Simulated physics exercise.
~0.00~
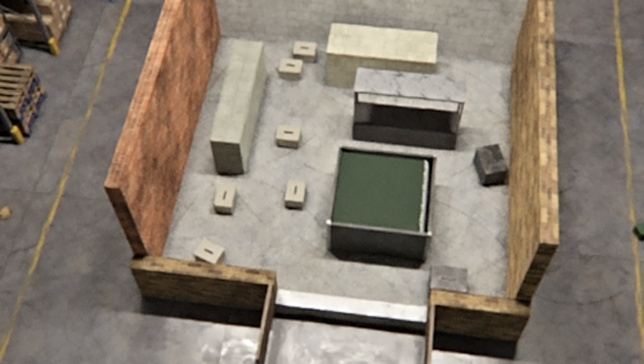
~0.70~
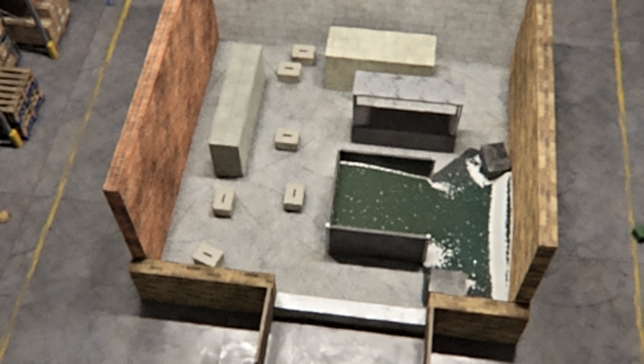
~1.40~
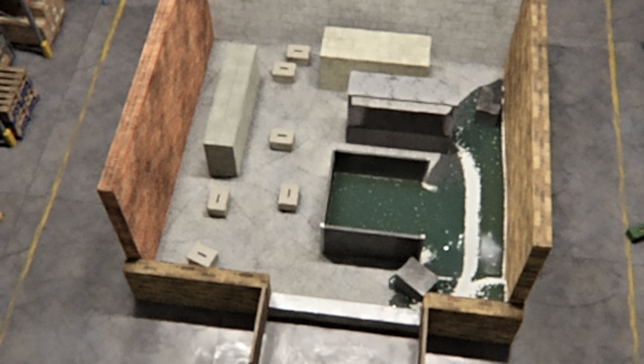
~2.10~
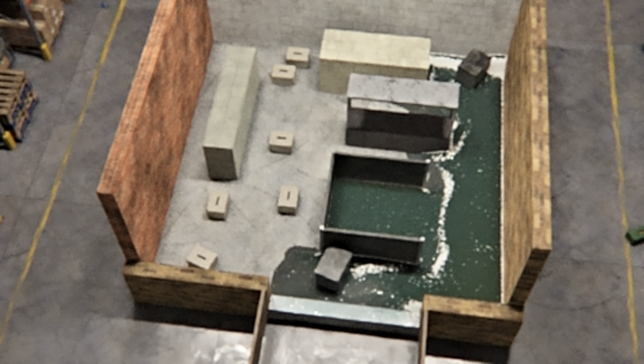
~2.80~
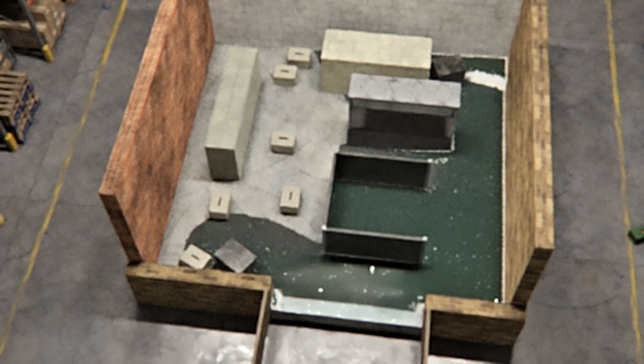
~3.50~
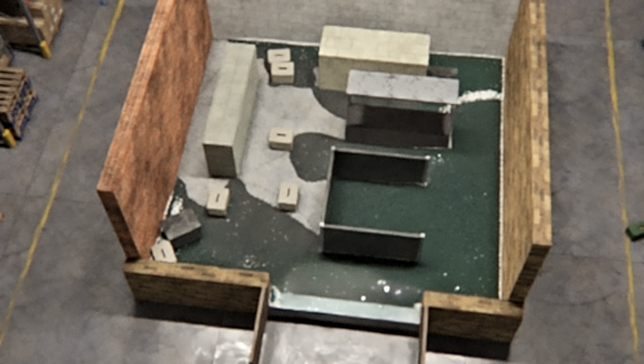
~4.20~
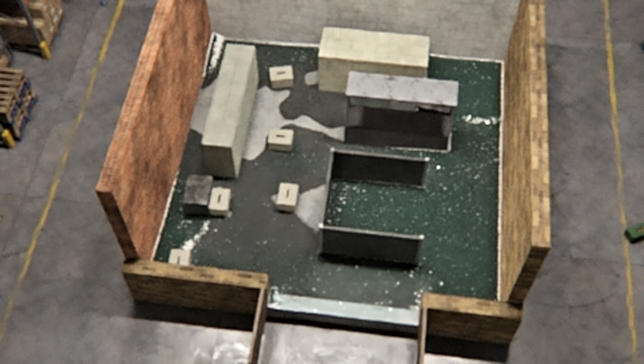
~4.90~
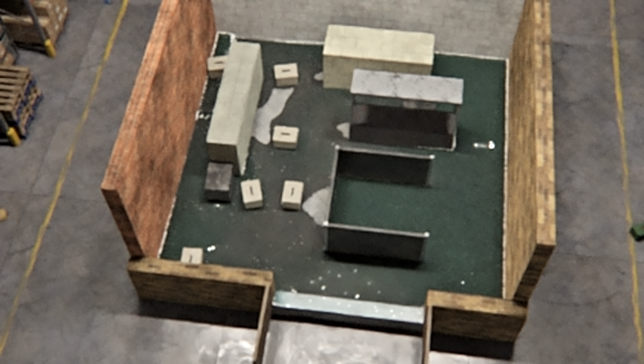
In a walled warehouse bay, the right side of a dark tank gave way and green water spilled out, sweeping two grey crates along the walls and spreading over nearly the whole floor, where a few small pale boxes shifted while the larger blocks stayed put.
